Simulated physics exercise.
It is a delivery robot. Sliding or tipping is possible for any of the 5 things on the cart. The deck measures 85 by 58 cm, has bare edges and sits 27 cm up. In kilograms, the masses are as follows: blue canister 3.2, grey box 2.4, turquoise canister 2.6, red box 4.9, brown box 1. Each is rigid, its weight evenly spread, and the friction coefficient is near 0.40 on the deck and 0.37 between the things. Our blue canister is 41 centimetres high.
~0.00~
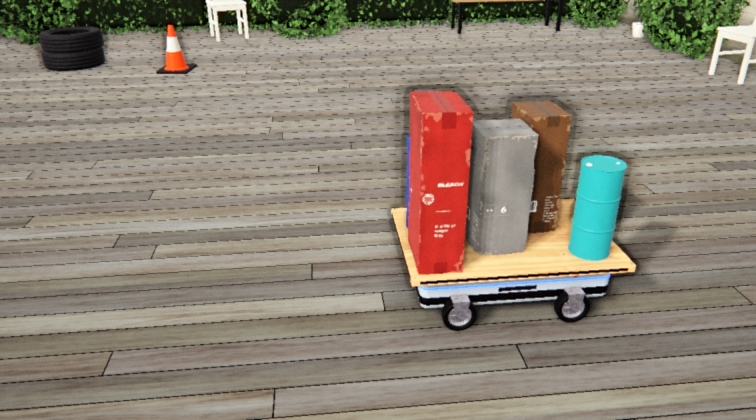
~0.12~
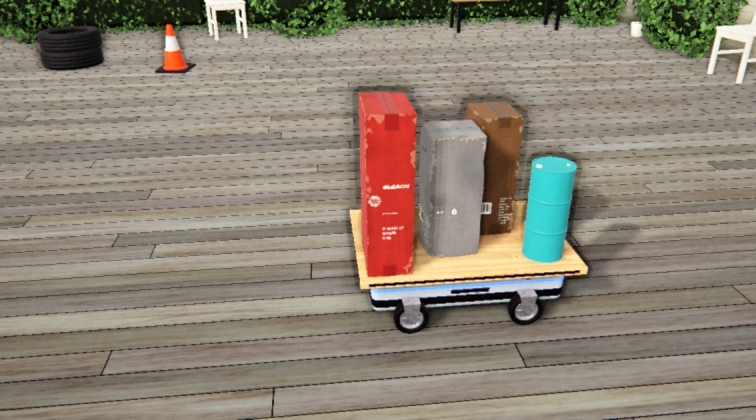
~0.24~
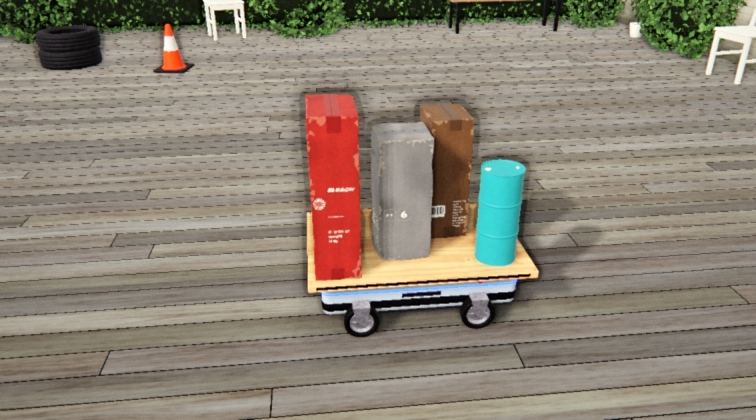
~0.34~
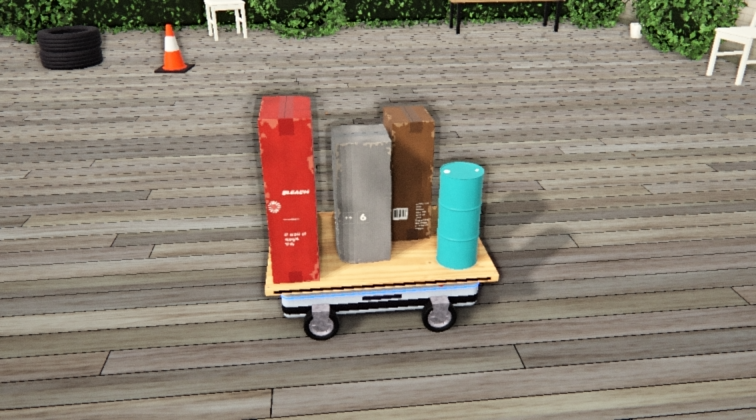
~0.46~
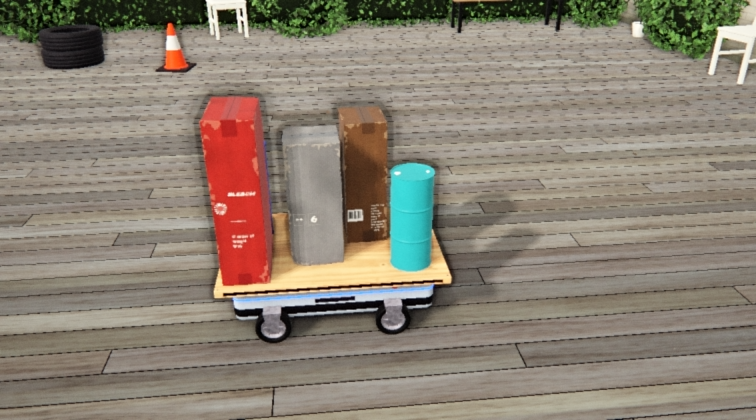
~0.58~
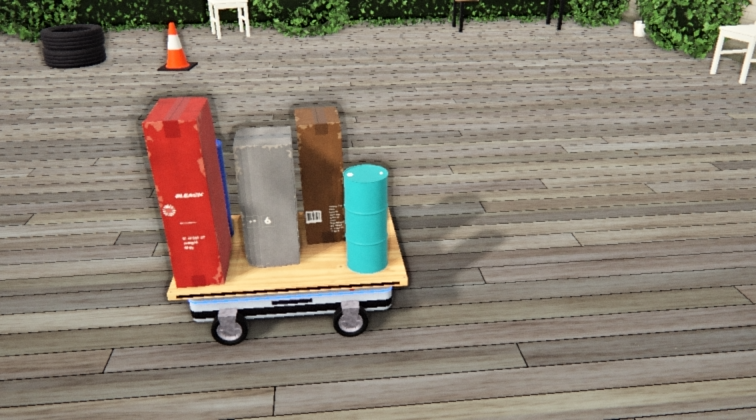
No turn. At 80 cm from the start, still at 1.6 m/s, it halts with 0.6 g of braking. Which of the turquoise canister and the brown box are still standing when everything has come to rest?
The turquoise canister is, the brown box is not.
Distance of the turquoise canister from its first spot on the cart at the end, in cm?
The shift is close to 10 cm.
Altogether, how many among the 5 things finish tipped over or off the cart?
I get 3.
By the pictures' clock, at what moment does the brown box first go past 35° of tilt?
2.4 s or so.
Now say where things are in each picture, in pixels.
Cart has run 0 cm; turquoise canister (596, 209); brown box (534, 168), in the first frame.
Cart has run 19 cm; red box (386, 185), in the second frame.
Cart has run 38 cm; grey box (401, 192); red box (334, 188), in the third frame.
Cart has run 54 cm; grey box (361, 195), in the fourth frame.
Cart has run 74 cm; red box (241, 192), in the fifth frame.
Cart has run 91 cm; turquoise canister (366, 220); brown box (321, 176), in the sixth frame.
After 0.88 s, cart has run 102 cm, stopped; red box now off the cart; brown box 18° off upright near (272, 176); turquoise canister moved 11 cm near (312, 223).
After 1.28 s, cart has run 102 cm, stopped; blue canister now off the cart; brown box 24° off upright near (264, 177); turquoise canister moved 11 cm near (312, 223).
After 2.08 s, cart has run 102 cm, stopped; brown box 16° off upright near (311, 173); turquoise canister moved 11 cm near (312, 223); grey box moved 9 cm.
In the end (2.8 s), off the cart and tipped over, blue canister, red box and brown box; not toppled but over 10 cm from the start, turquoise canister; the last one under 10 cm from the start. In the last view, turquoise canister near (312, 223).
